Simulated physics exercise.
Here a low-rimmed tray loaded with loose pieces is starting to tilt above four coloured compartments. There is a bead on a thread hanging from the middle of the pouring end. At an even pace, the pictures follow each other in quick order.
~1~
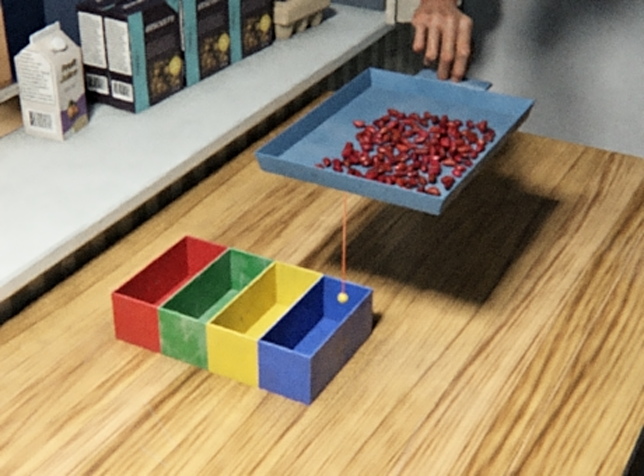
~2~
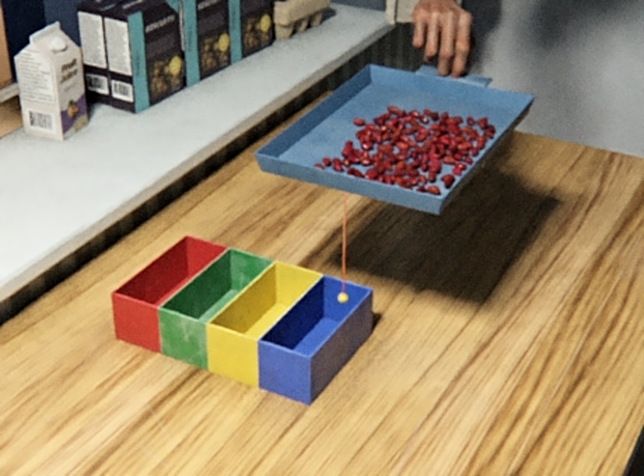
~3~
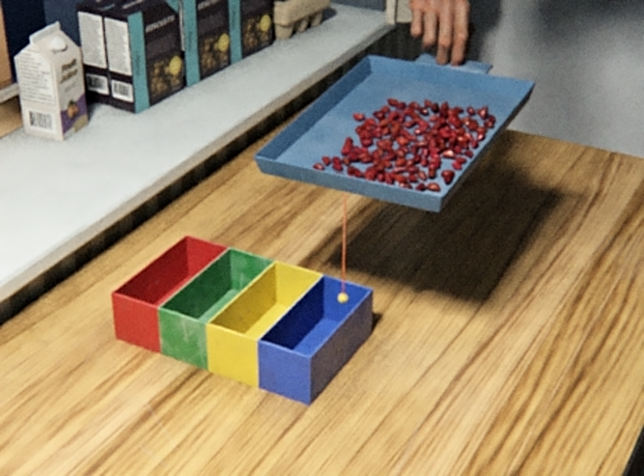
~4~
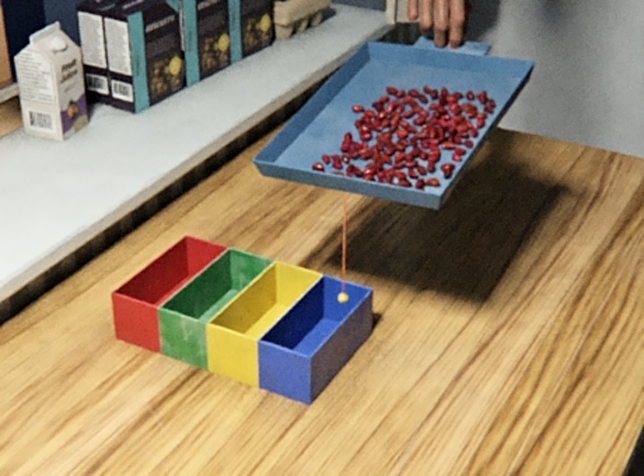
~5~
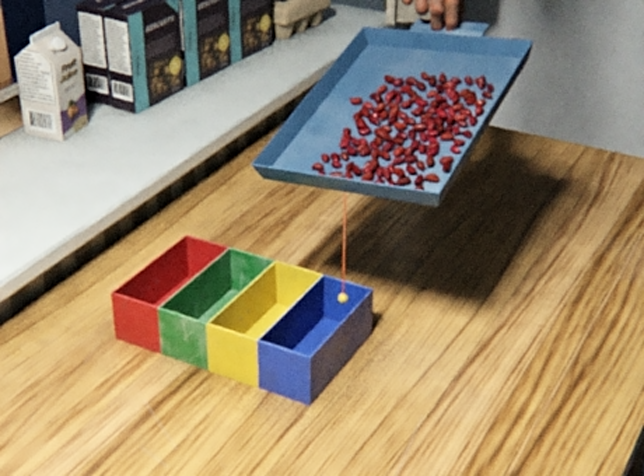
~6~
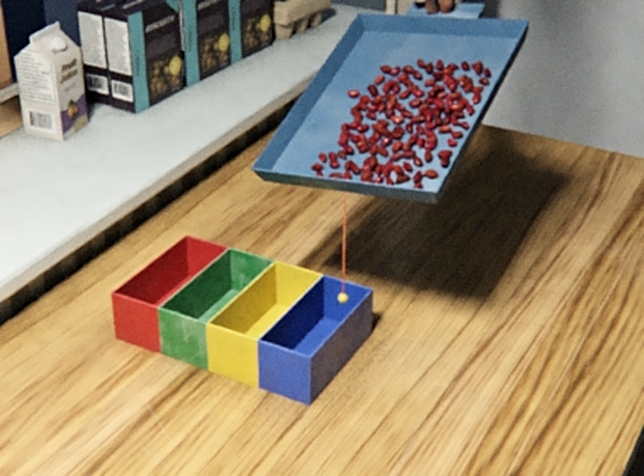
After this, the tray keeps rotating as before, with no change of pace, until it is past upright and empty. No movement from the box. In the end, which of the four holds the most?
The yellow cell holds the most.
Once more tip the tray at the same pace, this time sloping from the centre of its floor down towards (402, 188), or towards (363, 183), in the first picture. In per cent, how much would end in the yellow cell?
0 %, give or take, and then 10 %.
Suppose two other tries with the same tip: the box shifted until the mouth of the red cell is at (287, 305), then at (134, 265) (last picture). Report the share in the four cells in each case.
About 60 % and 80 %.
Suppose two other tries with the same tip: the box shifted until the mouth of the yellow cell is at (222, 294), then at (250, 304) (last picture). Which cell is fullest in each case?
So the first one goes to the cell in blue and the second to yellow.
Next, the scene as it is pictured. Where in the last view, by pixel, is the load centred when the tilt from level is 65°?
Somewhere near pixel (329, 154).
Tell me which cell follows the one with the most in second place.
Number two is the blue one.
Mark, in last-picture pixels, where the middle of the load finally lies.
Close to (263, 350) in the last view.
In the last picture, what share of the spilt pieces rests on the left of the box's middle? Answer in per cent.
Some 40 %.
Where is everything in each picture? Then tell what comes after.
In the first picture, corners of the pouring end at (262, 152) and (440, 195), level; middle of the load at (412, 146), kidney beans; bead on its thread at (343, 298); red cell at (136, 319); green cell at (184, 334); yellow cell at (233, 351); blue cell at (284, 368).
In the second picture, corners of the pouring end at (261, 152) and (440, 195), level; middle of the load at (412, 144).
In the third picture, corners of the pouring end at (260, 155) and (439, 193), tipped barely, lowest at the left corner; middle of the load at (412, 138).
In the fourth picture, corners of the pouring end at (259, 158) and (437, 191), tipped a little, lowest at the left corner; middle of the load at (411, 130).
In the fifth picture, corners of the pouring end at (258, 162) and (435, 189), tipped clearly, lowest at the left corner; middle of the load at (410, 121).
In the sixth picture, corners of the pouring end at (258, 166) and (433, 187), tipped clearly, lowest at the left corner; middle of the load at (407, 114); red cell at (136, 319); green cell at (184, 334); yellow cell at (233, 351); blue cell at (284, 368).
Soon, tray tipped steeply; all on the tray.
A while on, tray tipped past a quarter turn; about two thirds on the tray; a small part in the yellow cell; a small part in the green cell; a stray few in the blue cell; a small part falling or outside the box.
Towards the end, tray tipped past a quarter turn; about two thirds in the yellow cell; about a quarter in the blue cell; a small part in the green cell; a small part falling or outside the box.
Finally, tray tipped past a quarter turn; about two thirds in the yellow cell; about a quarter in the blue cell; a small part in the green cell; none in the red cell; a small part outside the box.
